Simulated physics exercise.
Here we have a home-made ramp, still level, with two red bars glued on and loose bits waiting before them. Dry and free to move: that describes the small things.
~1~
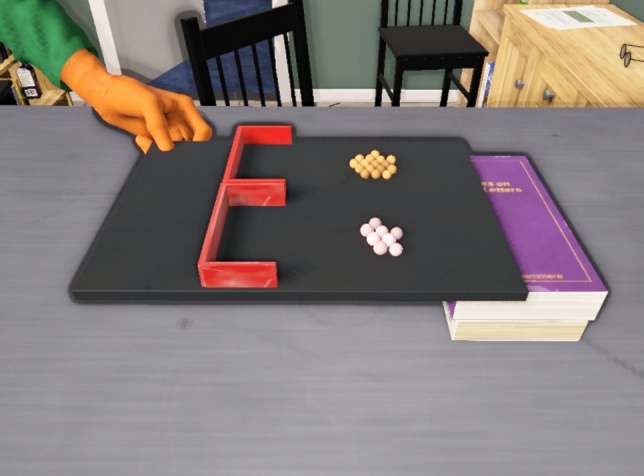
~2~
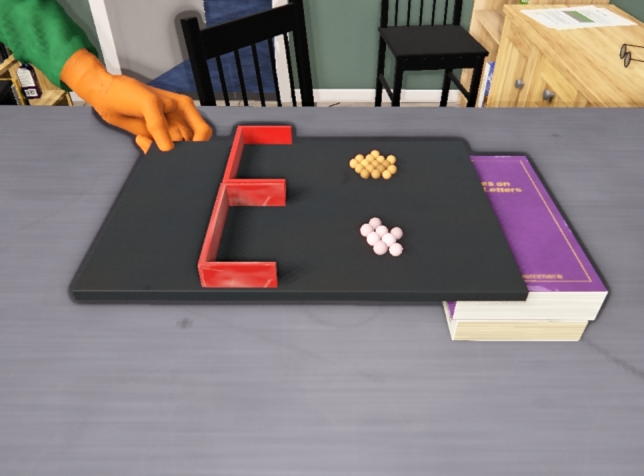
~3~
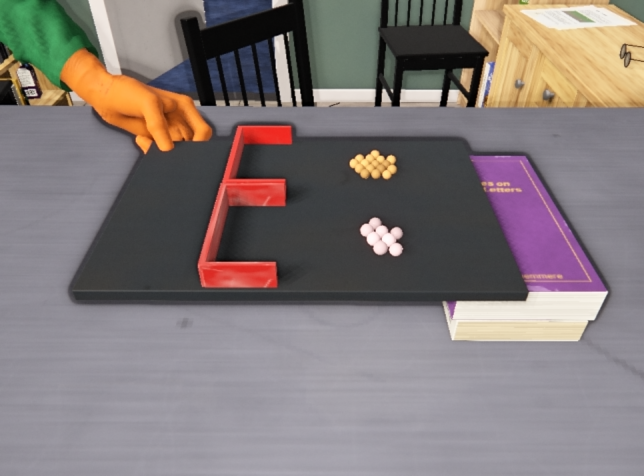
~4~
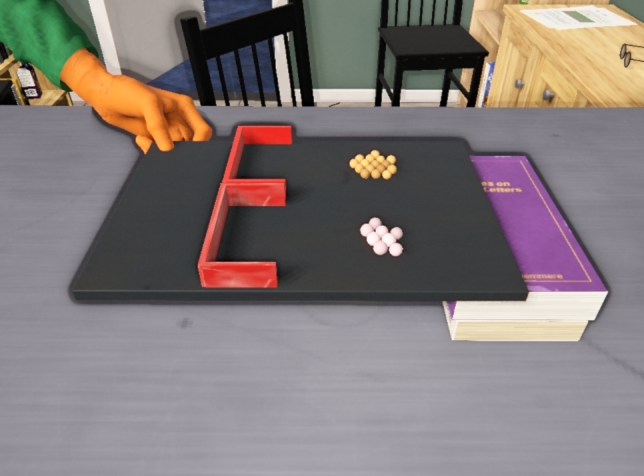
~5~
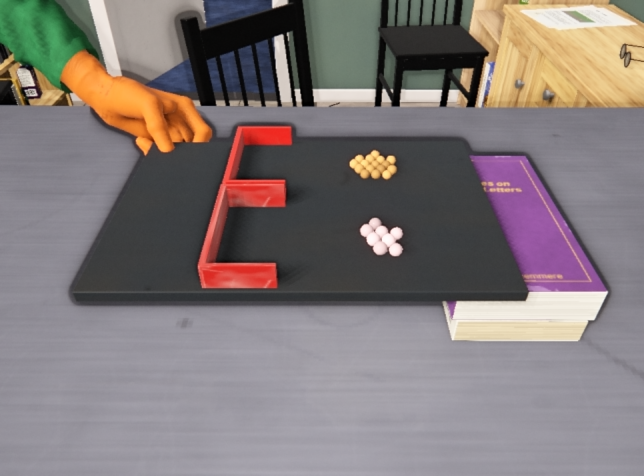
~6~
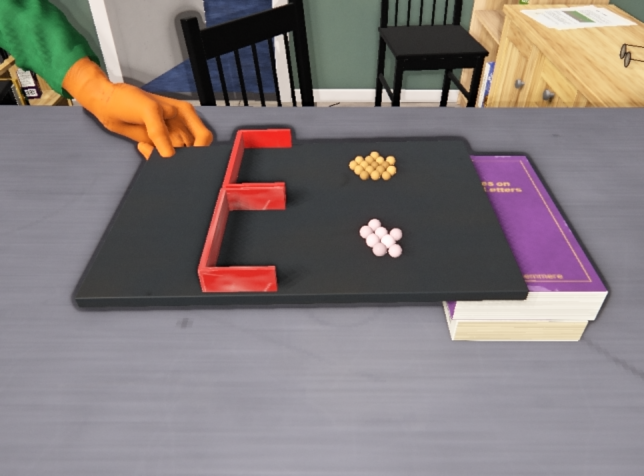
A black board with a red E-shaped divider and two small clusters of yellow and pink balls rested on some books, barely moving until its left end dipped slightly beside an orange-gloved hand.
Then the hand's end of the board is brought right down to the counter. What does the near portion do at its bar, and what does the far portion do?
The near portion is left behind its barrier; the far portion is left behind its barrier.
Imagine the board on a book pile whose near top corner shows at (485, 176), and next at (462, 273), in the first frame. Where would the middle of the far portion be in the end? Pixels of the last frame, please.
One: (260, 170). Two: (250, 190).
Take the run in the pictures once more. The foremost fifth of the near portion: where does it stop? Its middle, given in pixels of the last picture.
It stops around (234, 260) in the final picture.
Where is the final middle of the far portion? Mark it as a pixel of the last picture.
The middle comes to rest near (246, 198).
Then, 0.35 s past the last view, board sloping at 10°; near portion on its way down; far portion on its way down.
Then, 0.65 s past the last view, board resting at 12°; near portion has reached its bar; far portion has reached its bar.
Finally, board resting at 12°; near portion gathered behind its bar; far portion gathered behind its bar.
